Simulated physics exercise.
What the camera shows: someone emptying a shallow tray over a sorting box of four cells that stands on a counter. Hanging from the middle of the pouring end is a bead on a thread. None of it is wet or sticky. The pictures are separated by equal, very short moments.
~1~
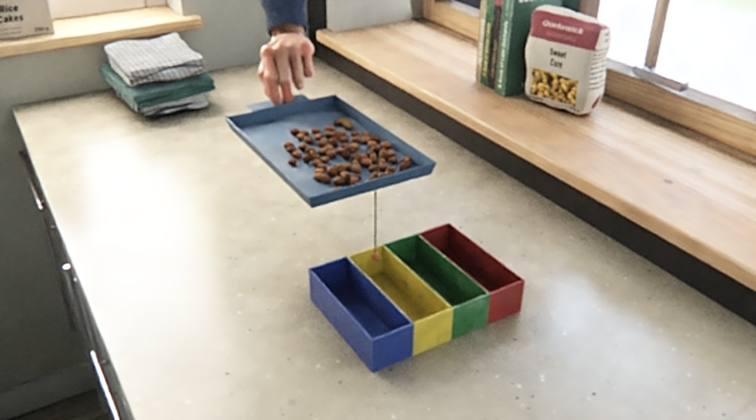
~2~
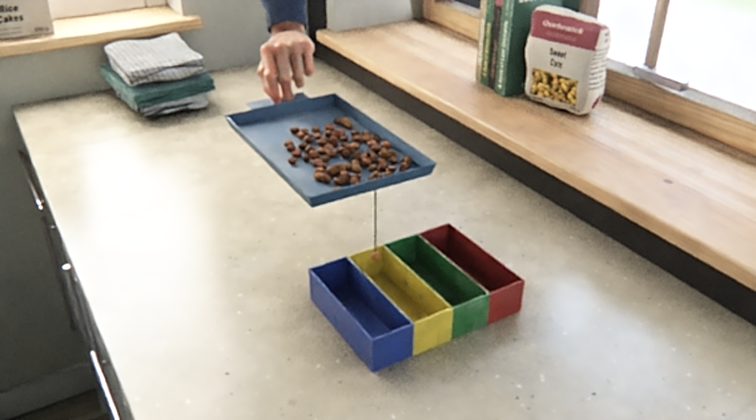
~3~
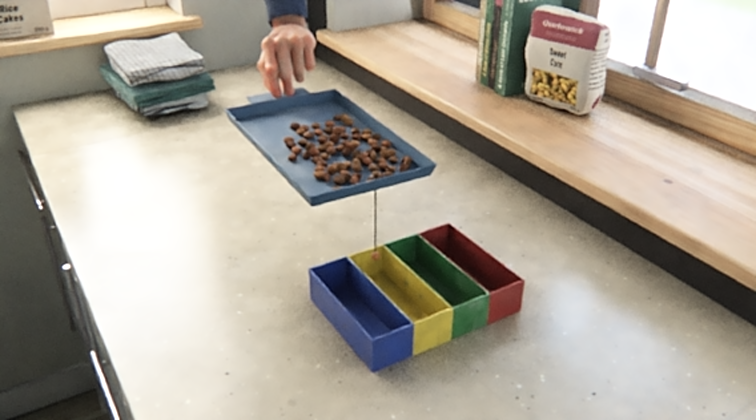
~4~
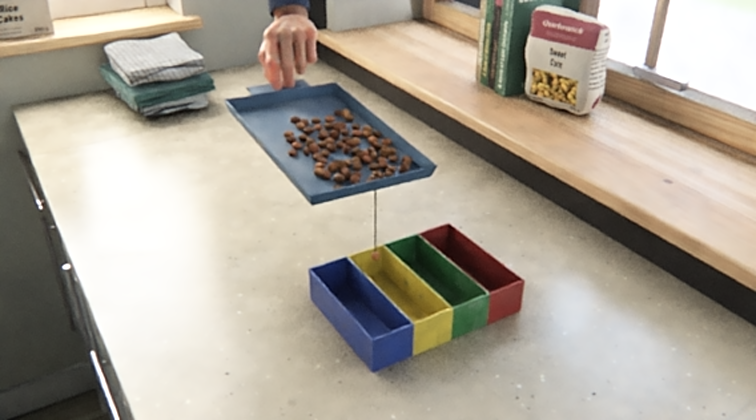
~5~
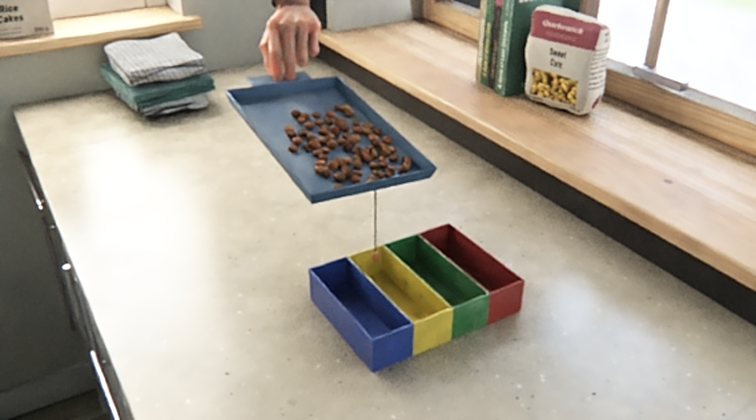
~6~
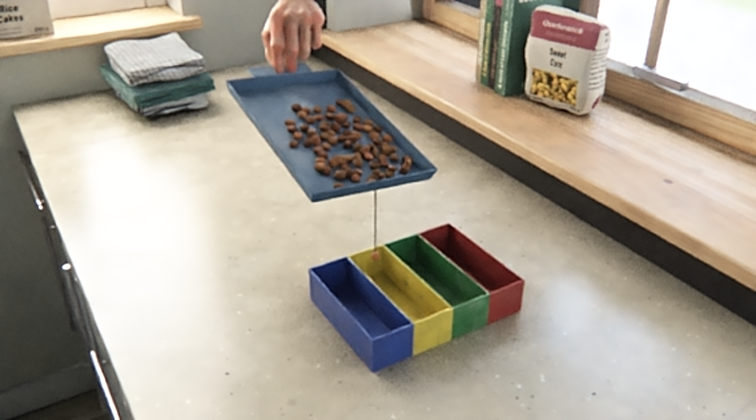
A hand tilting a shallow blue tray of small brown pieces slightly toward its right corner above a four-coloured sorting box.
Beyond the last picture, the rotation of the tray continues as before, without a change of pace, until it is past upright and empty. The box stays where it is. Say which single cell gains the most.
The one that gains the most is the green cell.
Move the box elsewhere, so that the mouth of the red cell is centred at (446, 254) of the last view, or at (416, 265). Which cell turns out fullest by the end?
So it would be the cell in red first and the cell in red after that.
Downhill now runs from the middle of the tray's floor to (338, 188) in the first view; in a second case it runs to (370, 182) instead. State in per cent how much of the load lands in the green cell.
First some 0, then 40 per cent.
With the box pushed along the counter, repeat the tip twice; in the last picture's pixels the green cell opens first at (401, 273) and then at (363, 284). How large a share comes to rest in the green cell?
The first try gives 10 per cent, the second 0 per cent.
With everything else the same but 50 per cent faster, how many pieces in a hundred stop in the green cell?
That works out at roughly 70 per cent.
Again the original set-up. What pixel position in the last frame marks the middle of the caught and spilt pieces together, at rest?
I'd mark it at roughly (439, 292).
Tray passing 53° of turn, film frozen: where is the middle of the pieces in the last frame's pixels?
The middle of the load sits near (386, 147).
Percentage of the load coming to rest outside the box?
0 per cent.
Just after the last frame, tray tipped steeply; every one on the tray.
A moment on, tray tipped right over; roughly half on the tray; about a tenth in the green cell; about a tenth in the red cell; just a few in the yellow cell; roughly a third falling or outside the box.
Further on, tray tipped past a quarter turn; the larger part in the green cell; roughly a quarter in the red cell; about a tenth in the yellow cell.
When it is over, tray tipped past a quarter turn; the larger part in the green cell; roughly a quarter in the red cell; about a tenth in the yellow cell; not one in the blue cell.
